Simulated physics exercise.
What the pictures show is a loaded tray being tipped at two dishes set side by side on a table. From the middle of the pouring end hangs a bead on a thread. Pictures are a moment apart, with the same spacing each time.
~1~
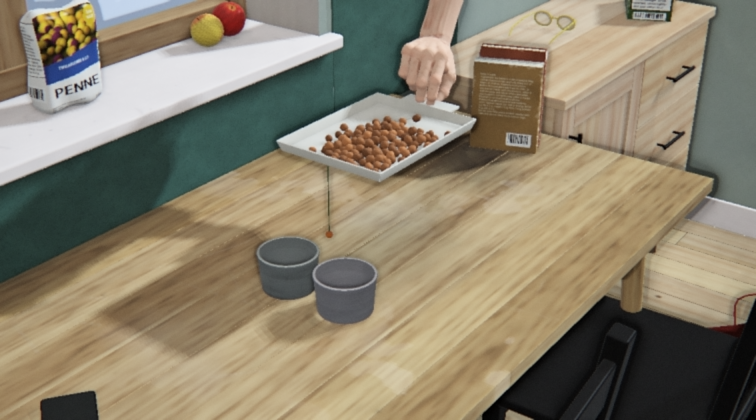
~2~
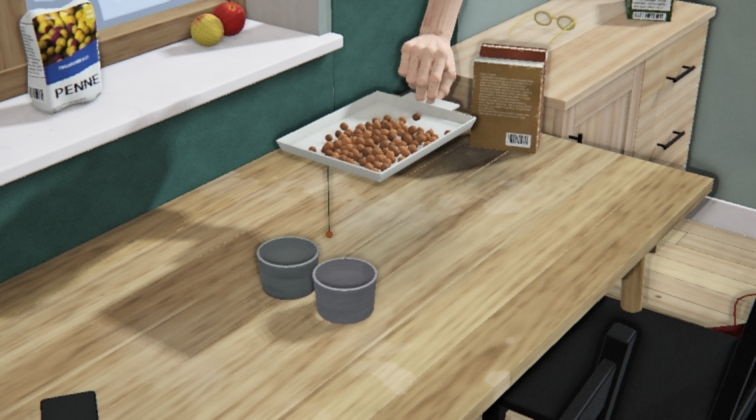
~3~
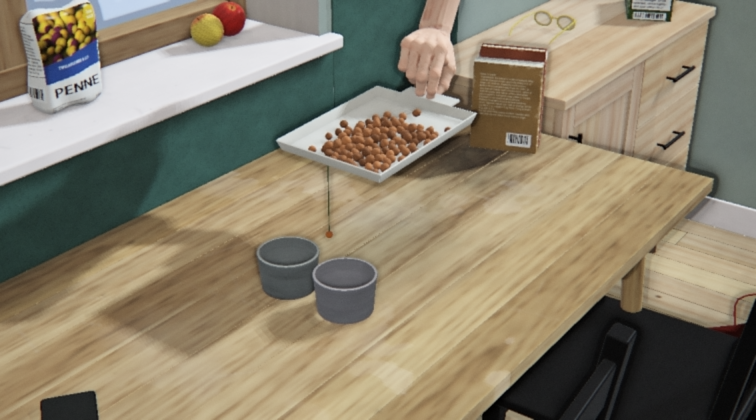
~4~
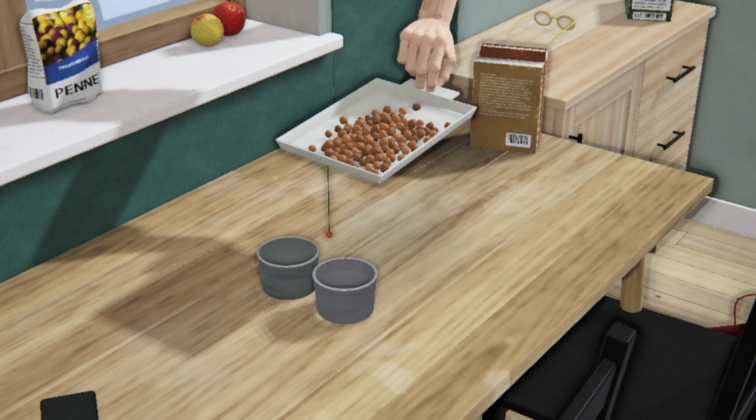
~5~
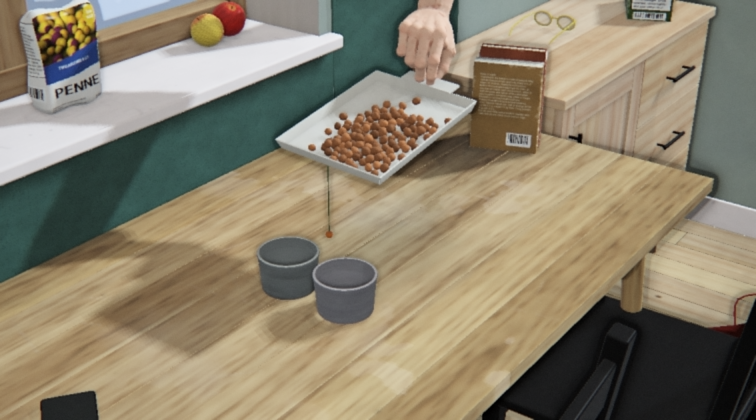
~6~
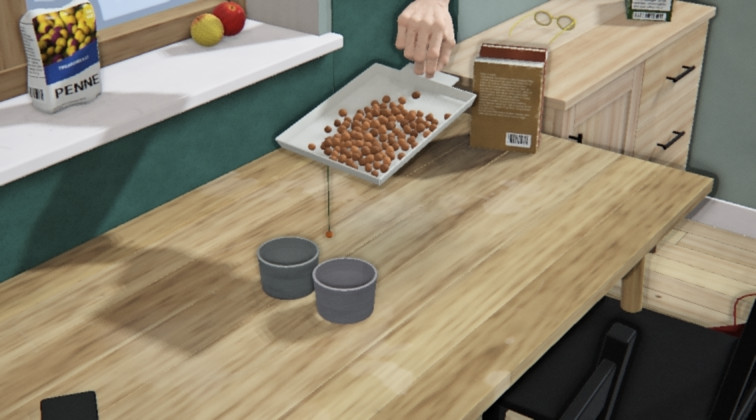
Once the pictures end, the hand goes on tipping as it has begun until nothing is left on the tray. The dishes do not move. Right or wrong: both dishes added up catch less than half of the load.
Wrong, they catch more than half.
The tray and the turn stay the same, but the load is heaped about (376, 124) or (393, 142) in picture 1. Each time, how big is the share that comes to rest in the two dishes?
Close to 60 and close to 70 per cent.
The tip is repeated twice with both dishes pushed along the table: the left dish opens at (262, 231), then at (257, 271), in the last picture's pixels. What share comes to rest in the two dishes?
You'd get 20 in a hundred first and 0 in a hundred after that.
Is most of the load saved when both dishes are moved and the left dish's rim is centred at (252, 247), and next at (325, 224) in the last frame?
Placing 1: A minority of it. Placing 2: A minority of it.
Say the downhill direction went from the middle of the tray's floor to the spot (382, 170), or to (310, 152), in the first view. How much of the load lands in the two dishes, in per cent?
The first gives 30 %, the second 30 %.
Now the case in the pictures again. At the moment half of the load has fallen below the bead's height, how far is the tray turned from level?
95°.
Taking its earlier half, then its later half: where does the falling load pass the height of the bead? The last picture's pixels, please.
Half one: (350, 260), half two: (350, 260).
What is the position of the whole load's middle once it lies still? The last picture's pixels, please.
I'd put the middle somewhere around (346, 301).
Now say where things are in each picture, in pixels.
The first picture shows corners of the pouring end at (282, 140) and (380, 171), level; middle of the load at (374, 143), hazelnuts; left dish at (269, 277); right dish at (326, 301); bead on its thread at (329, 235).
The second picture shows corners of the pouring end at (282, 140) and (380, 171), level; middle of the load at (374, 142).
The third picture shows corners of the pouring end at (282, 140) and (380, 172), tipped barely, lowest at the right corner; middle of the load at (374, 141).
The fourth picture shows corners of the pouring end at (282, 139) and (379, 173), tipped a little, lowest at the right corner; middle of the load at (374, 138).
The fifth picture shows corners of the pouring end at (281, 139) and (379, 175), tipped a little, lowest at the right corner; middle of the load at (374, 136).
The sixth picture shows corners of the pouring end at (281, 138) and (379, 176), tipped a little, lowest at the right corner; middle of the load at (374, 134); left dish at (269, 277); right dish at (326, 301).
Soon after the last picture, tray tipped steeply; nearly all on the tray; a stray few in the right dish; a small part in the air.
A little later, tray tipped right over; about a quarter on the tray; about a quarter in the right dish; a small part in the left dish; a small part outside both; about a third in the air.
Later still, tray tipped past a quarter turn; about half in the right dish; a small part in the left dish; about a third outside both.
At rest, tray tipped past a quarter turn; about half in the right dish; a small part in the left dish; about a third outside both.
